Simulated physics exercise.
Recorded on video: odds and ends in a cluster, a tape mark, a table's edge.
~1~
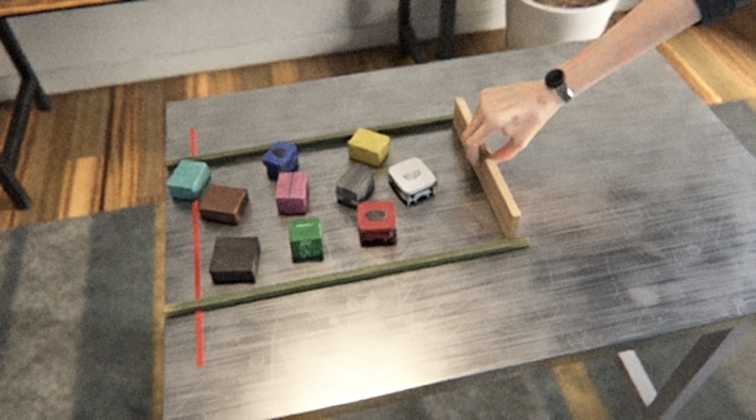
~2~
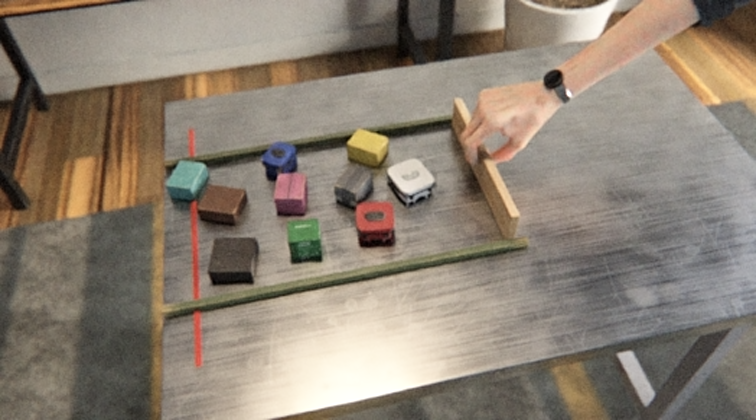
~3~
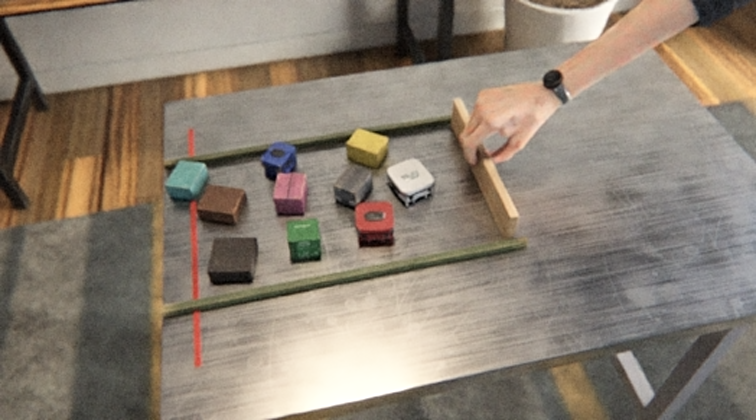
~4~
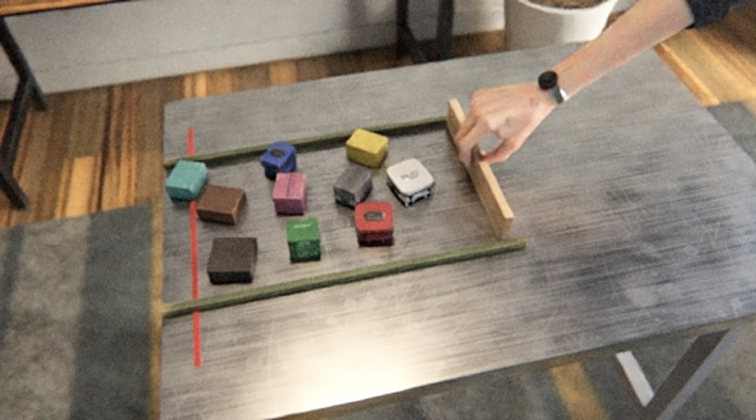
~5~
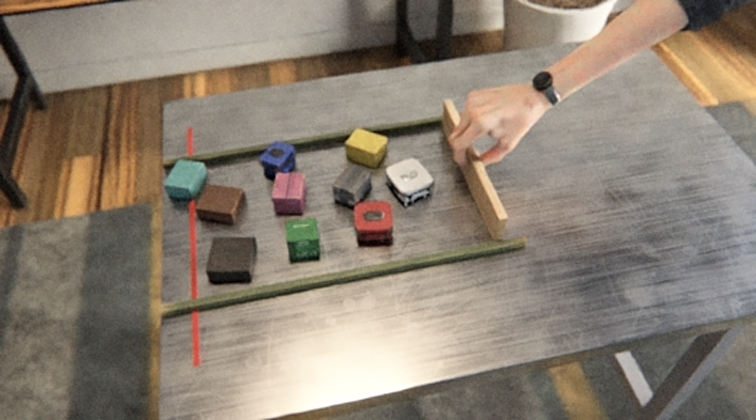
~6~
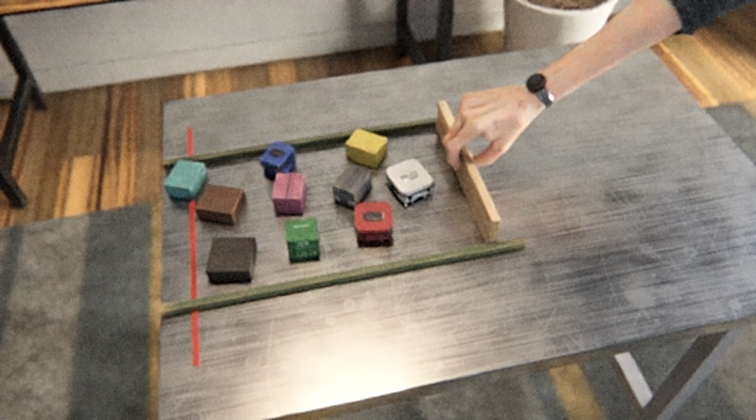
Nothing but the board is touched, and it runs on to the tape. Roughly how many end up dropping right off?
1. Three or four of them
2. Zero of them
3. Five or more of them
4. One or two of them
Answer: 3.
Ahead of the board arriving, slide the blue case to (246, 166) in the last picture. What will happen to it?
Here the blue case goes off.
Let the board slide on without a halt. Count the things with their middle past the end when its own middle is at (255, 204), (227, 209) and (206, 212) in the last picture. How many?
Respectively, 1, 4 and 6.
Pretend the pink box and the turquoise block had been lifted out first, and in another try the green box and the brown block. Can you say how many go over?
That gives 5 in the first case, then 5 in the second.
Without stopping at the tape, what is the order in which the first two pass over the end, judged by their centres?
First the brown block, after it the black block.
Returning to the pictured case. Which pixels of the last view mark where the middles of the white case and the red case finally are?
Result: One about (171, 220), other about (171, 261).
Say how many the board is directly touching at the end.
Number in contact with it: 3.
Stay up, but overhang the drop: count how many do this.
2 overhanging.
A little later, none off yet; turquoise block at rest near (186, 180); brown block at rest near (221, 203); black block at rest near (232, 259).
Next, none off yet; turquoise block moving near (178, 179); brown block shifted about its own width near (195, 207); black block moving near (225, 261).
Later still, one off so far; turquoise block shifted about its own width near (156, 181); brown block dropping near (197, 399); black block tilted well over near (144, 285).
When it is over, the number that fall off is five or more; down, grey box, green box, pink box, blue case, black block, brown block and turquoise block.
